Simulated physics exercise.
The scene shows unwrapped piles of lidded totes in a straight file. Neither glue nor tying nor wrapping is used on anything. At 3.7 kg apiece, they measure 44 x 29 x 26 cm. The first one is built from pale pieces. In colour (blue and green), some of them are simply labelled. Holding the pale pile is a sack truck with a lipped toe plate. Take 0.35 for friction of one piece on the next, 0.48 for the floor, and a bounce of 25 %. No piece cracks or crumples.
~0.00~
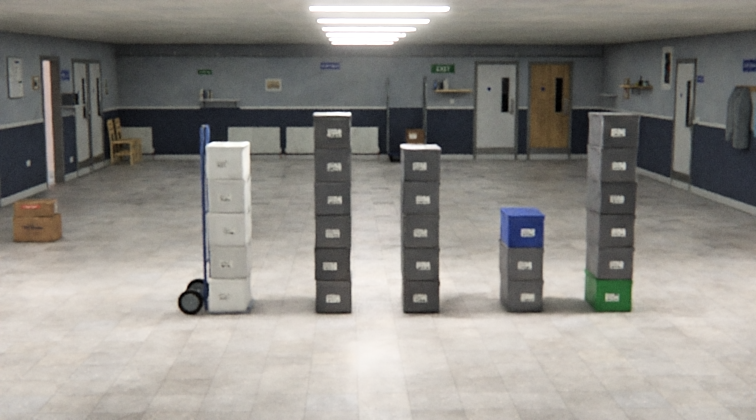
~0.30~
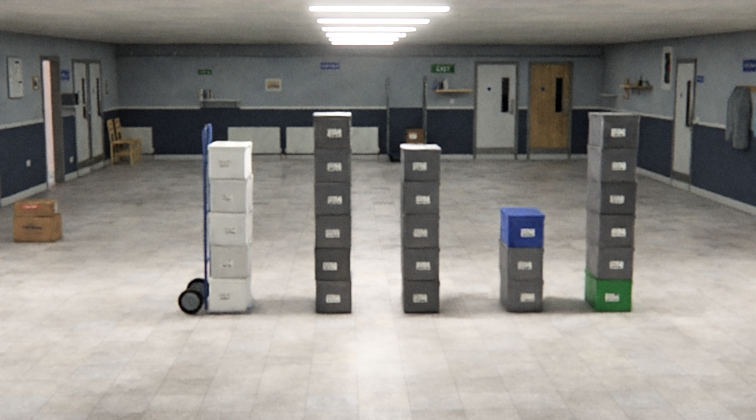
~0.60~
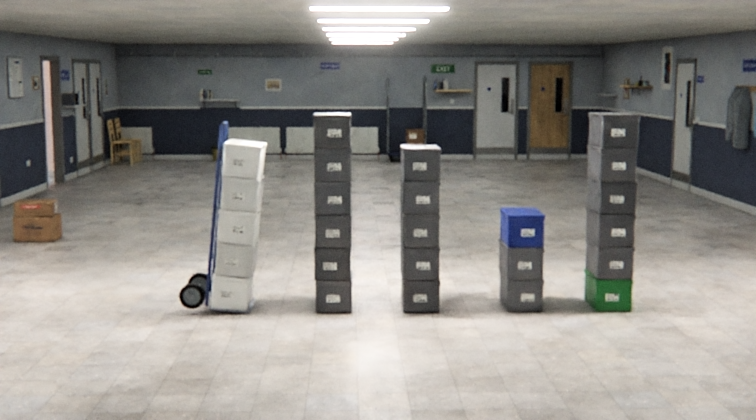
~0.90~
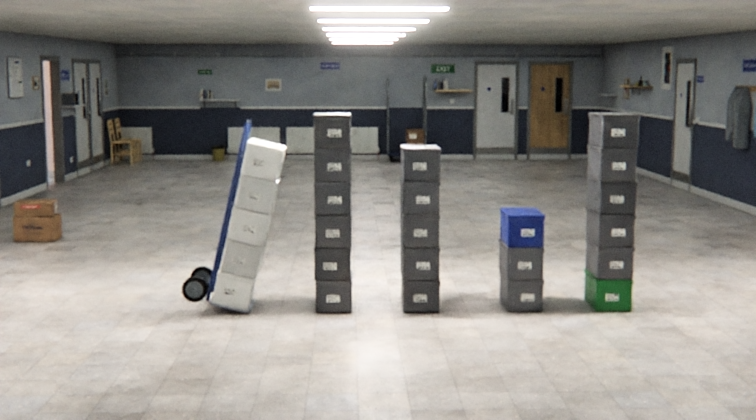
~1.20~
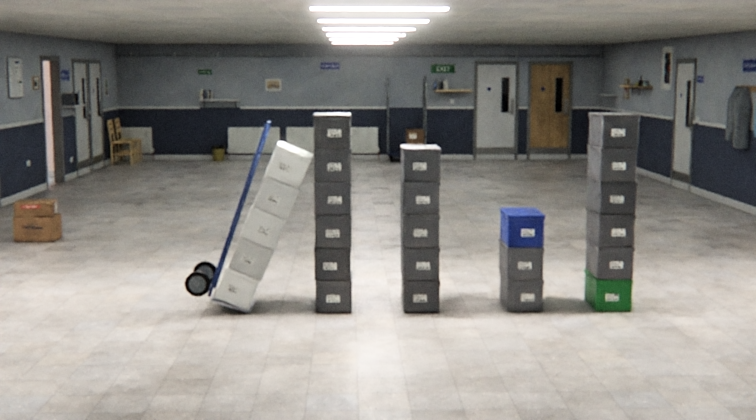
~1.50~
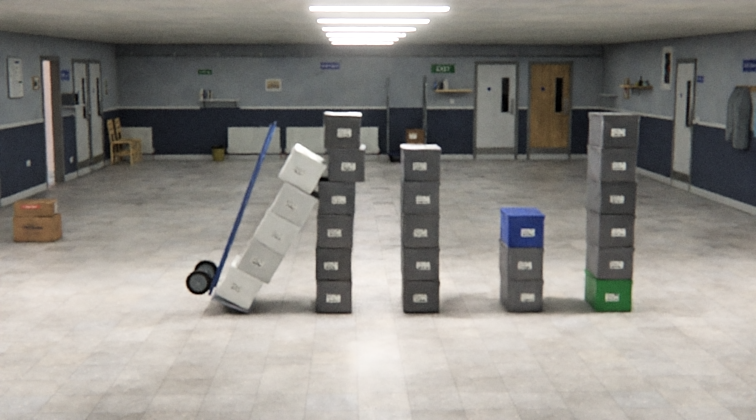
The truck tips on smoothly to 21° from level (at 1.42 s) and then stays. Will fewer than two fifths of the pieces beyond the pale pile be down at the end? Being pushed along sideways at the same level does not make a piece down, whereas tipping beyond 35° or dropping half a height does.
No.
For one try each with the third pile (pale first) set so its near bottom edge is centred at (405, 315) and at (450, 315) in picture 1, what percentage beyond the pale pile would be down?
In order, 100 then 50 per cent.
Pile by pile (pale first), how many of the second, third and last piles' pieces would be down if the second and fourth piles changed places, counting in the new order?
After the swap, the second pile would have 2 down, the third 5 and the last 6.
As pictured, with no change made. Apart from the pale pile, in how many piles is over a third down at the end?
4 in all.
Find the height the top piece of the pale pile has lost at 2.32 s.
The top piece is some 20 centimetres lower than at the start.
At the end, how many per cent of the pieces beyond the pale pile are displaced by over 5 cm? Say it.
The shifted ones make up 95 per cent.
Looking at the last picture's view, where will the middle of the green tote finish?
Roughly at (642, 288).
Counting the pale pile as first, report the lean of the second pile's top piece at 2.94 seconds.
It leans around 30°.
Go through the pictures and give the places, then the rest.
In the first frame (we follow the side turned to the camera), truck frame (203, 165) 0° forward; green tote (615, 296); blue tote (526, 232); no other piece has moved.
In the second frame, truck frame (205, 164) 1° forward; blue tote (526, 232).
In the third frame, truck frame (219, 161) 6° forward, top of the pale pile leaning 6°; blue tote (526, 232); no other piece has moved.
In the fourth frame, truck frame (239, 159) 13° forward, top of the pale pile leaning 13°; green tote (615, 296); no other piece has moved.
In the fifth frame, truck frame (255, 159) 19° forward, top of the pale pile leaning 23°; blue tote (526, 232); no other piece has moved.
In the sixth frame, truck frame (260, 159) 21° forward, top of the pale pile leaning 30°; blue tote (526, 232); green tote (615, 296); 3 stirred so far.
Around 2.32 s, 5 of the pale pile down; none of the 20 other totes down, 10 disturbed.
Around 2.94 s, 5 of the pale pile down; 10 of the 20 other totes down; blue tote tipped 5°.
Around 3.96 s, 5 of the pale pile down; 18 of the 20 other totes down; green tote tipped 61°; blue tote 26 cm lower.
Finally (5.1 s), 5 of the pale pile down; 18 of the 20 other totes down; green tote on its side; blue tote 26 cm lower. That is 90 per cent. Seen by the last camera, middles, green tote near (642, 288), blue tote near (579, 260).
